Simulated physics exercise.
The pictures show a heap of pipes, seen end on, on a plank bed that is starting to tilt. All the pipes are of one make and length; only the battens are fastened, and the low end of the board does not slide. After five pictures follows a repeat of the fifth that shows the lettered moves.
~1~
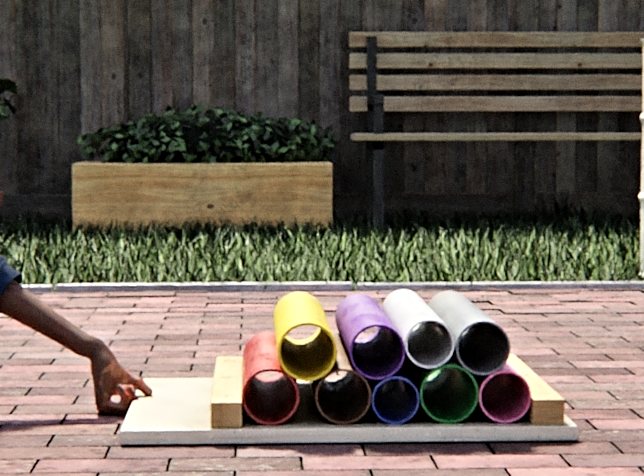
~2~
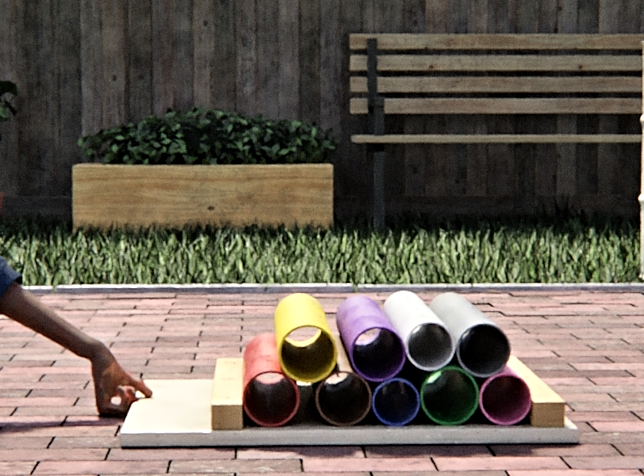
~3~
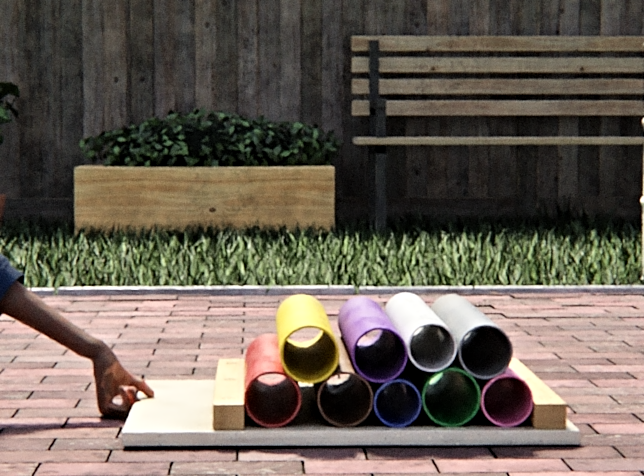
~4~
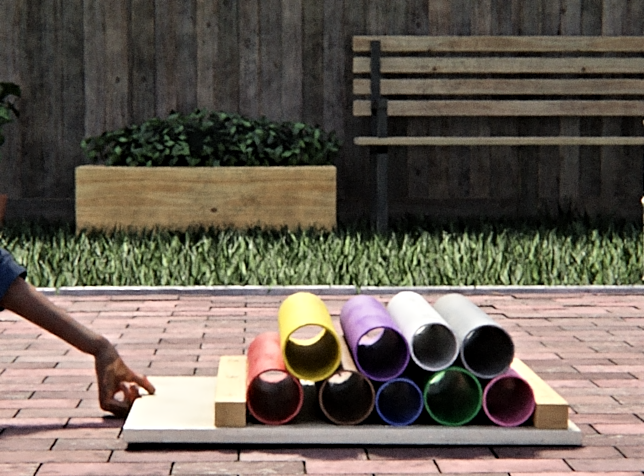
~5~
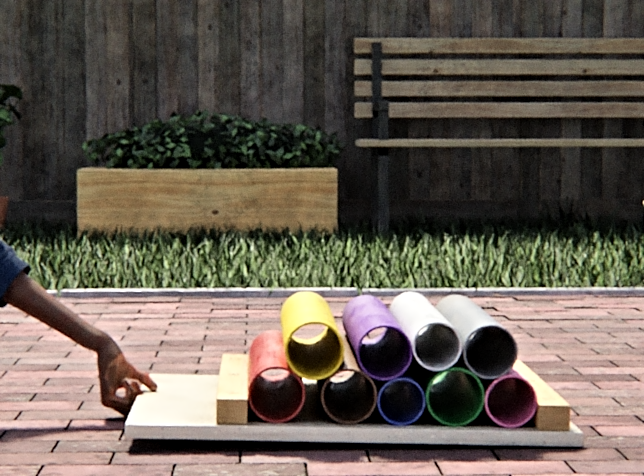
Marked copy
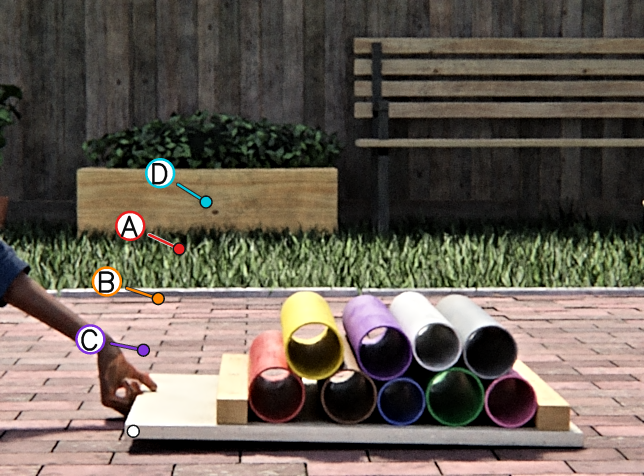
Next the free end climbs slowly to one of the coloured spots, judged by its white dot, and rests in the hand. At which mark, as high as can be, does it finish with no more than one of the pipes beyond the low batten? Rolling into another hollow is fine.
Up to B.
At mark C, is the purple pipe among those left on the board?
The purple pipe: Yes.
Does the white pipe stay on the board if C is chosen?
Yes, with C.
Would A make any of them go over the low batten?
Yes.
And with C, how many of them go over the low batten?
The count is none.
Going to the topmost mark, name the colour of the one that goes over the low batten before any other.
The grey one.
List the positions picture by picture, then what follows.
The first picture shows white pipe (429, 344); yellow pipe (307, 351); grey pipe (483, 348).
The second picture shows grey pipe (484, 350); board (342, 397).
The third picture shows board (343, 398); red pipe (272, 399); pink pipe (508, 401).
The fourth picture shows board (345, 396); red pipe (274, 396); brown pipe (347, 397).
The fifth picture shows board (347, 396); red pipe (276, 395); brown pipe (349, 396).
On the marked copy, A at (179, 249); B at (158, 298); C at (144, 350); D at (206, 202); the white dot at (133, 431).
Following B. Soon after the start, board at 14°.
Later, board at 19°.
In the end, board at 19°, none over the low batten.
As for the rest, A four over the low batten (purple, white, yellow, grey); C none over the low batten; D four over the low batten (purple, white, yellow, grey).
